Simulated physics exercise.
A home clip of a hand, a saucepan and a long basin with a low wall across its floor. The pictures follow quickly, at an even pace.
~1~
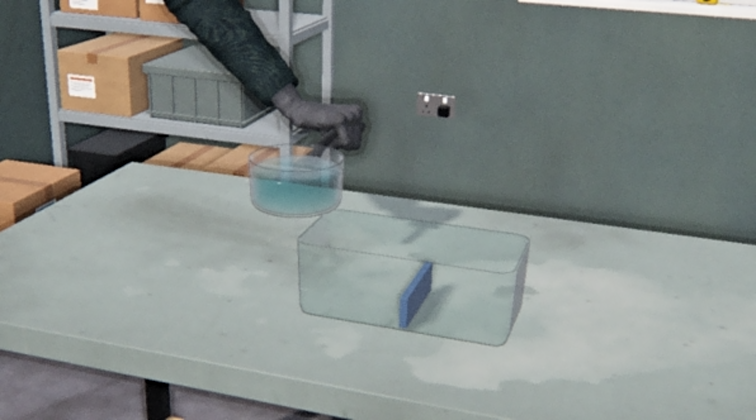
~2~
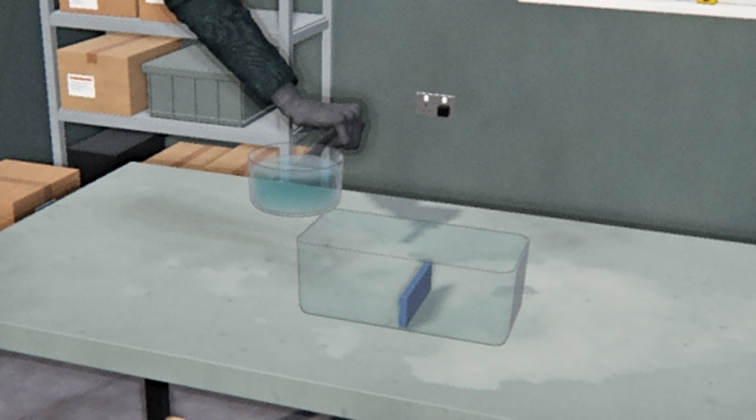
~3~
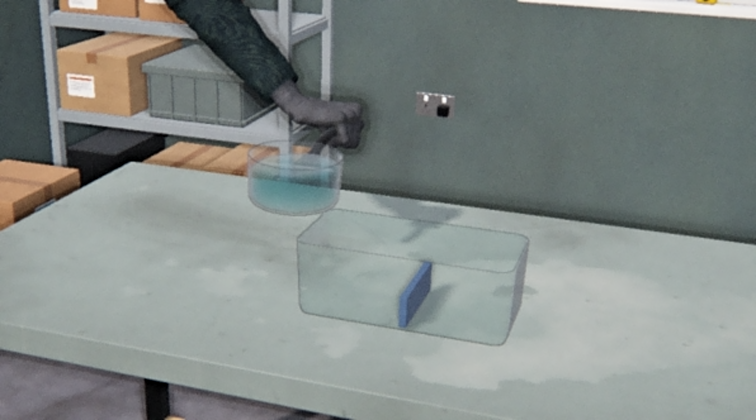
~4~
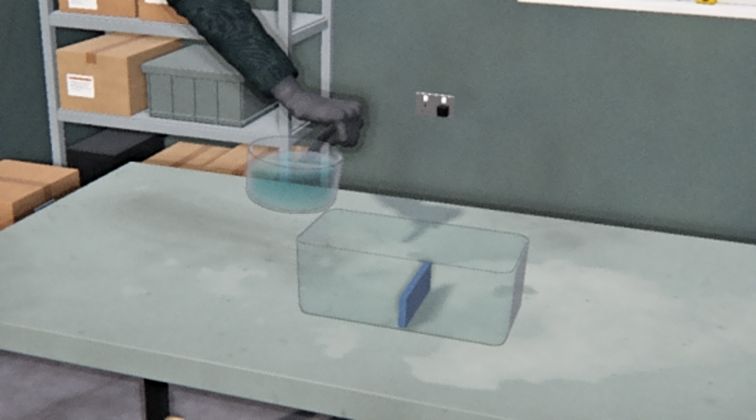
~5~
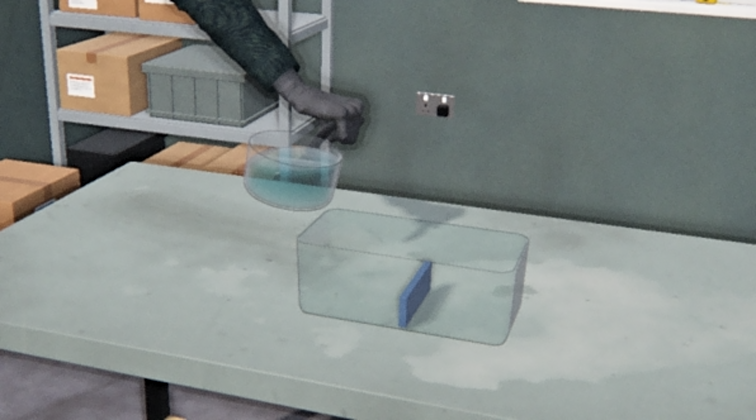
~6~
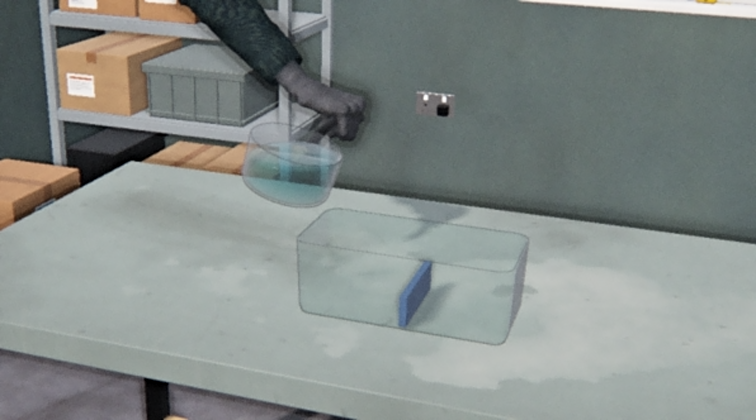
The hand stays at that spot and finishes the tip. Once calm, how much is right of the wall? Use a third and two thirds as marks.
In the end not even a third is right of the wall.
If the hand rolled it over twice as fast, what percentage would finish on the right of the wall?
Roughly 30 in a hundred.
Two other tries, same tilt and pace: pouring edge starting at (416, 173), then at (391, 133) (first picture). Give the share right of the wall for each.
Near 90 % and 90 %.
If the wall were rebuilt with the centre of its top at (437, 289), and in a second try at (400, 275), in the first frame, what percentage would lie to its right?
In turn 5 and 65 in a hundred.
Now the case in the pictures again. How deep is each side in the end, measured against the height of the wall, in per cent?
The left part 50 per cent, the right part 20.
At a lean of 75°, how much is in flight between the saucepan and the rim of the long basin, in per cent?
About 35 per cent.
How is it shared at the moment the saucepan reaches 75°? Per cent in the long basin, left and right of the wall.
Some 10 per cent left and 0 right.
A moment on, the saucepan is tipped on its side and 54 per cent is still to pour, 9 is left of the wall and 0 right of it.
Next, the saucepan is tipped right over and 7 per cent is still to pour, 57 is left of the wall and 23 right of it.
Then the saucepan is tipped right over and 0 per cent is still to pour, 75 is left of the wall and 22 right of it.
Later the saucepan is tipped right over and 0 per cent is still to pour, 76 is left of the wall and 23 right of it.
In the end 76 per cent lies left of the wall, 23 right of it and 2 outside.
